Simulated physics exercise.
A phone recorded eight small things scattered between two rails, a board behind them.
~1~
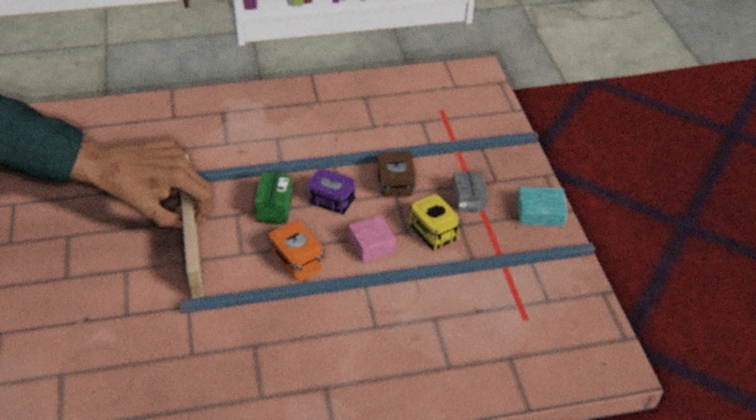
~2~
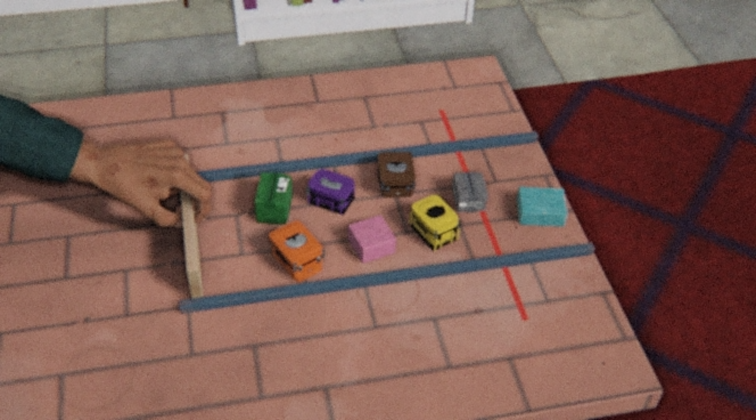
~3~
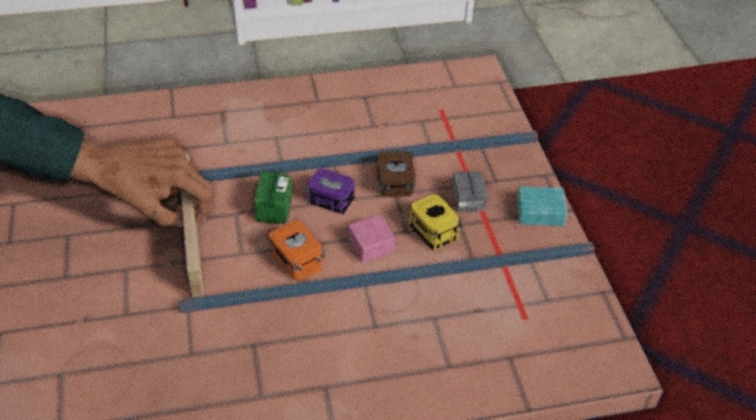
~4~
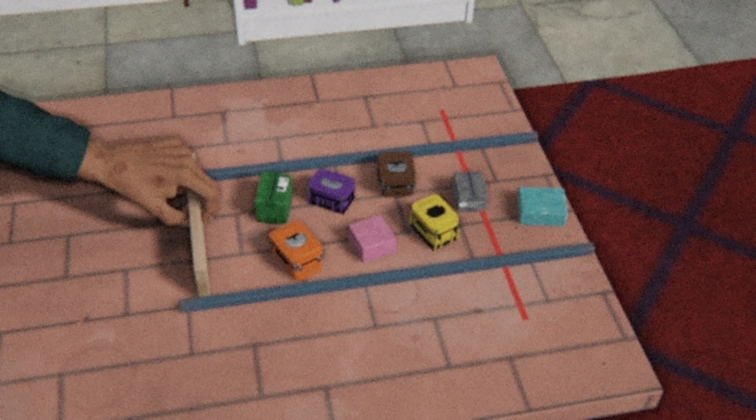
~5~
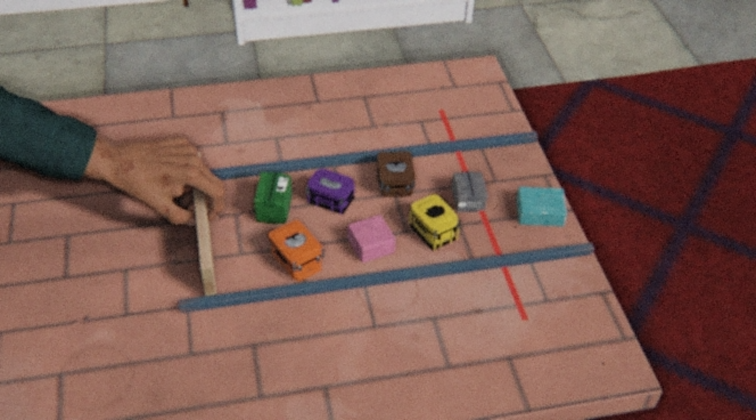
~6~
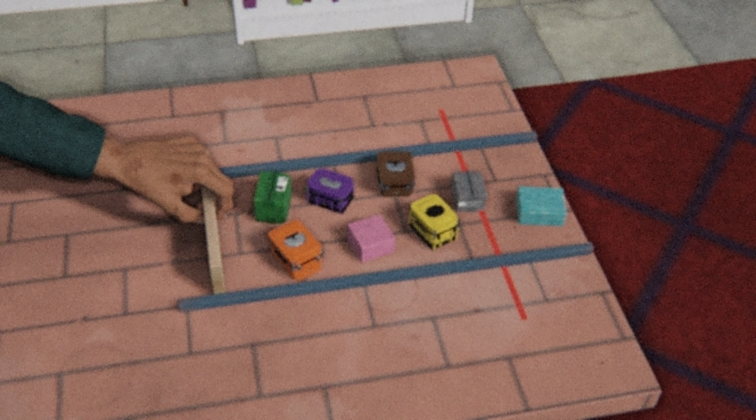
A hand sliding a wooden board slightly right between two blue rails, towards eight small coloured boxes that stay still.
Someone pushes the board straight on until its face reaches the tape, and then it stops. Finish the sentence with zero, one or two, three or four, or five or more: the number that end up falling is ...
The number that end up falling is one or two.
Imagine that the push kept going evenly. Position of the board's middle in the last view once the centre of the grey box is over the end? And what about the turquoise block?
Its middle is about (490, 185) and about (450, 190).
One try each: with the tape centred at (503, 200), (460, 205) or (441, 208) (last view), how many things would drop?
3, 1, 0.
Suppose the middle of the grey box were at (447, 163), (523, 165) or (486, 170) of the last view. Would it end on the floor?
Stays put; stays put; stays put.
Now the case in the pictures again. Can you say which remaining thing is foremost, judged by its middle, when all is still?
Result - foremost is the yellow case.
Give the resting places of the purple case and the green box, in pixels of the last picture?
In the last picture the purple case sits around (521, 189) and the green box around (489, 179).
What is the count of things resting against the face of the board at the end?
The count is 3.
Early on, none off yet; turquoise block at rest near (541, 206); grey box at rest near (469, 191); yellow case at rest near (434, 221).
A while later, none off yet; turquoise block at rest near (541, 206); grey box travelled a little near (481, 190); yellow case travelled about its own width near (491, 214).
Finally, the number that fall off is one or two; lost, turquoise block.
